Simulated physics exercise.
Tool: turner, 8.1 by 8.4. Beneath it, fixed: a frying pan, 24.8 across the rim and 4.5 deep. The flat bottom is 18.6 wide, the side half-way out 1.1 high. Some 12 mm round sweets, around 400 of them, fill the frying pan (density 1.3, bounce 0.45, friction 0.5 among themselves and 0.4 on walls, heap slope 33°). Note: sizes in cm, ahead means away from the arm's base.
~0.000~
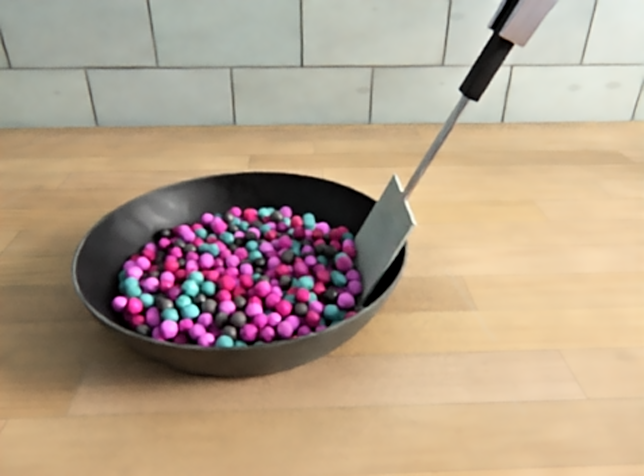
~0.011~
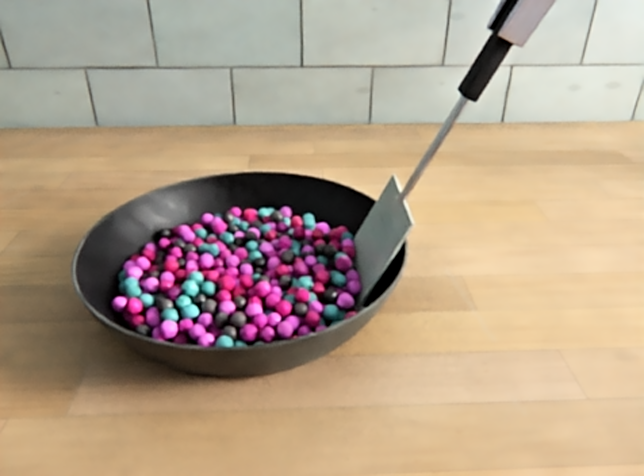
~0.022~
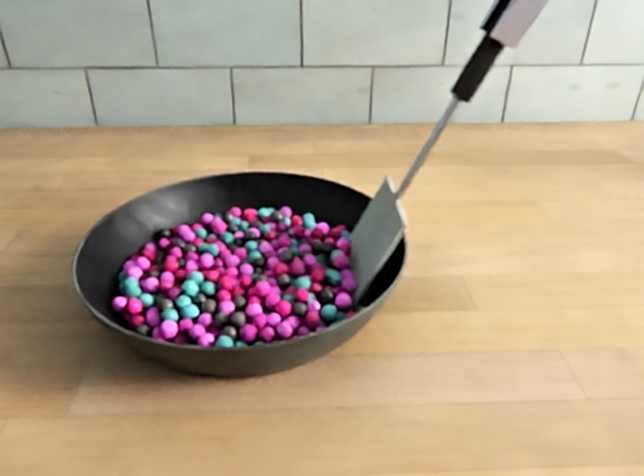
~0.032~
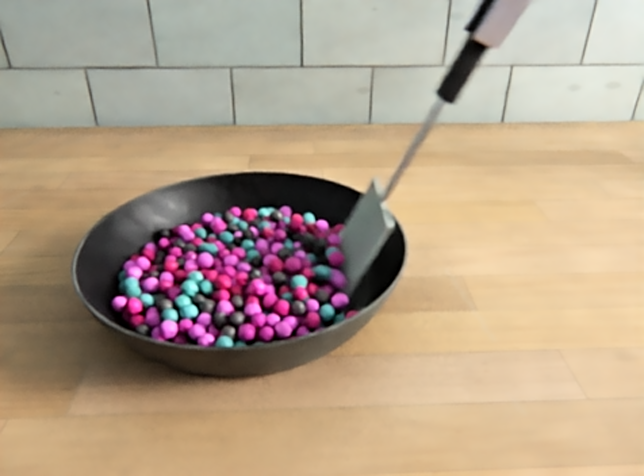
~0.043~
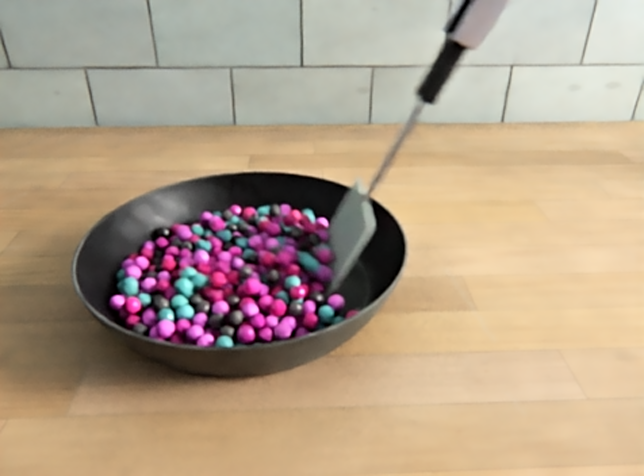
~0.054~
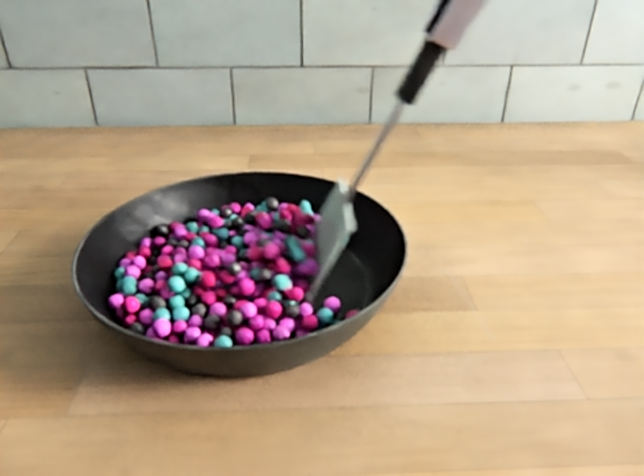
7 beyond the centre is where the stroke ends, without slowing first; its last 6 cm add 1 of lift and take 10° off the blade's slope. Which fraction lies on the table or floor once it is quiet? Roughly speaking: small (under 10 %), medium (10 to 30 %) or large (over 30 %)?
Roughly, medium, from 10 to 30 %.
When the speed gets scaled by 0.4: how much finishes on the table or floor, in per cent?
About 0 per cent.
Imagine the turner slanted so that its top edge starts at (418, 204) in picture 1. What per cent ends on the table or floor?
Near 15 in a hundred.
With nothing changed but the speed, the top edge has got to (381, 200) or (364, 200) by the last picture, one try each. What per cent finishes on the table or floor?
I'd estimate some 0 and 10 in a hundred.
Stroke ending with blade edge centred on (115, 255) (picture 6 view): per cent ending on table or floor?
Roughly 40 per cent, I'd say.
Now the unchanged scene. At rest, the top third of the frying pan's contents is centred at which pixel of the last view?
(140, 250).
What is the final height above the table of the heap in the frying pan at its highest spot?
Top of the heap: Roughly 5.5 cm above the table top.
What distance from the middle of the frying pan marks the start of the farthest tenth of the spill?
40 centimetres, give or take.
After 0.08 s, sloping 64°, highest piece 8 above the table; 401 in the frying pan.
After 0.11 s, sloping 61°, highest piece 10 above the table; 400 in the frying pan, 1 on the blade or in flight.
After 0.32 s, sloping 54°, highest piece 7 above the table; 342 in the frying pan, 51 on the table or floor, 8 on the blade or in flight.
After 1.37 s, sloping 54°, highest piece 5 above the table; 340 in the frying pan, 61 on the table or floor.
At rest, 340 in the frying pan, 61 on the table or floor. That is 15 % on the table or floor.
